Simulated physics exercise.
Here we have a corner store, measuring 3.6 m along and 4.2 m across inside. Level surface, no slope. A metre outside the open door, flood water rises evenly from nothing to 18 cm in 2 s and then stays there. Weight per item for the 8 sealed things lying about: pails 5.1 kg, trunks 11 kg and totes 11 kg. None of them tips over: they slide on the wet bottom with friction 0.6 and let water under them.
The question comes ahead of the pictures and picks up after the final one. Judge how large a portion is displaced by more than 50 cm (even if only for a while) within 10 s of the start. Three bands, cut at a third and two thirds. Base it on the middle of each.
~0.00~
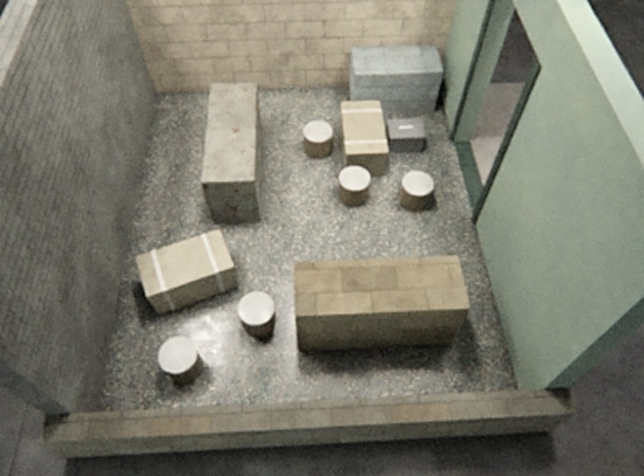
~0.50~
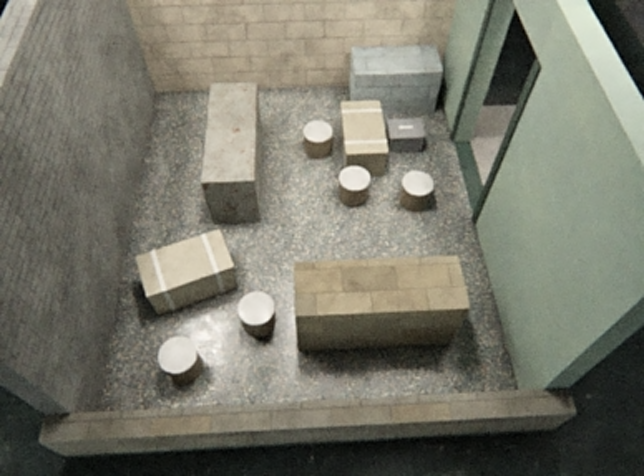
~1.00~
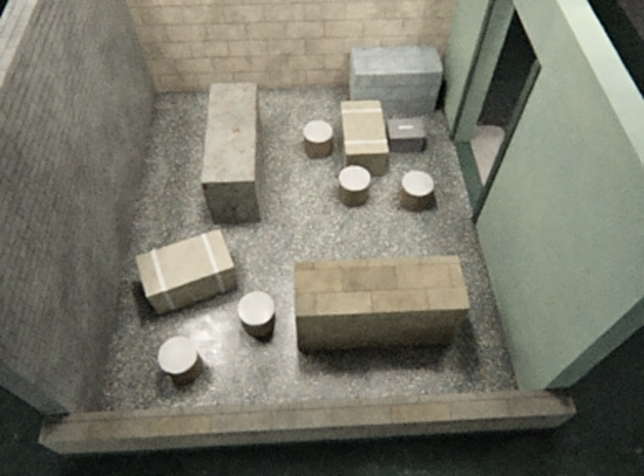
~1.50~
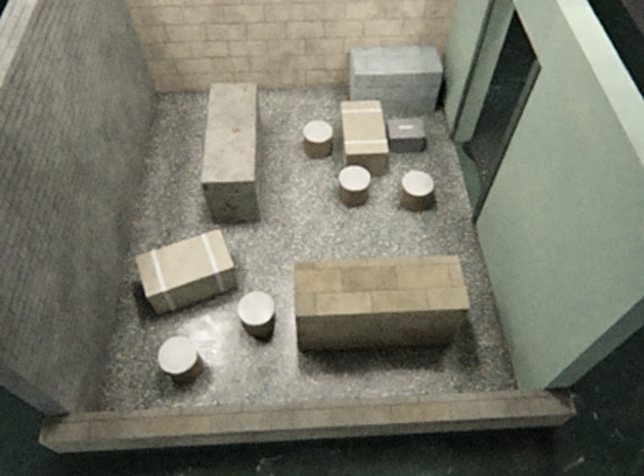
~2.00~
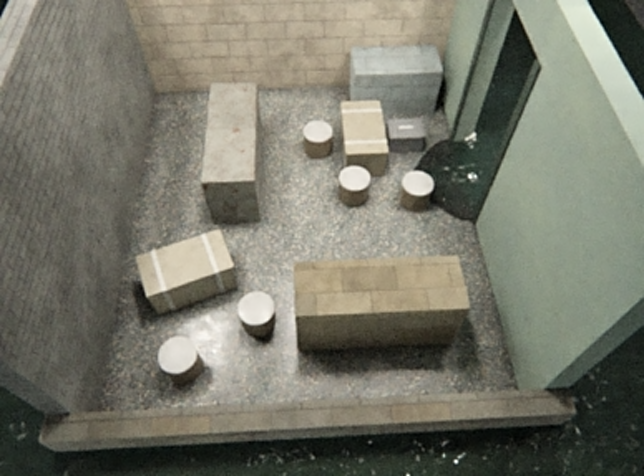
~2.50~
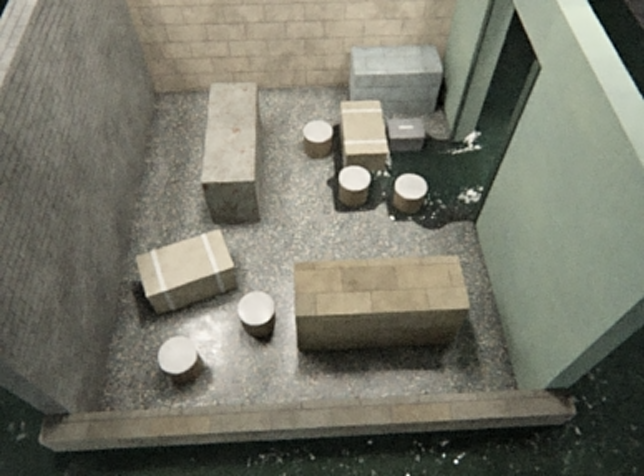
The share that gets pushed that far will be two thirds or higher.
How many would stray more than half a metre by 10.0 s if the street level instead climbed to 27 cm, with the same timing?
Then the count would be 8.
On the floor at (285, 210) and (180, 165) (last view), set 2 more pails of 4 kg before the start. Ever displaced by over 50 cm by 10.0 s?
Above the limit, then inside the limit.
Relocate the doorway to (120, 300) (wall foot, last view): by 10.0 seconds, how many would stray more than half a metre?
Then it comes to 6.
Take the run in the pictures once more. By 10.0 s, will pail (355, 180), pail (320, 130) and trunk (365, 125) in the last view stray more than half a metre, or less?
Taking them in turn, the first is beyond the limit, the second beyond the limit and the third beyond the limit.
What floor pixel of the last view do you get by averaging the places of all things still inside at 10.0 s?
Around (248, 241).
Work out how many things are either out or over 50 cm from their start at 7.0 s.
My count gives 4.
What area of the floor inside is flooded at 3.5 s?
Near 4.5 m2 in all.
After 3.5 s 2 of 8 are over 50 cm from their spots; 0 afloat.
After 4.5 s 4 of 8 are over 50 cm from their spots; 3 afloat.
After 7.0 s 4 of 8 are over 50 cm from their spots; 3 afloat.
After 10.0 s 6 of 8 are over 50 cm from their spots, and 6 have been at some point; 5 afloat.
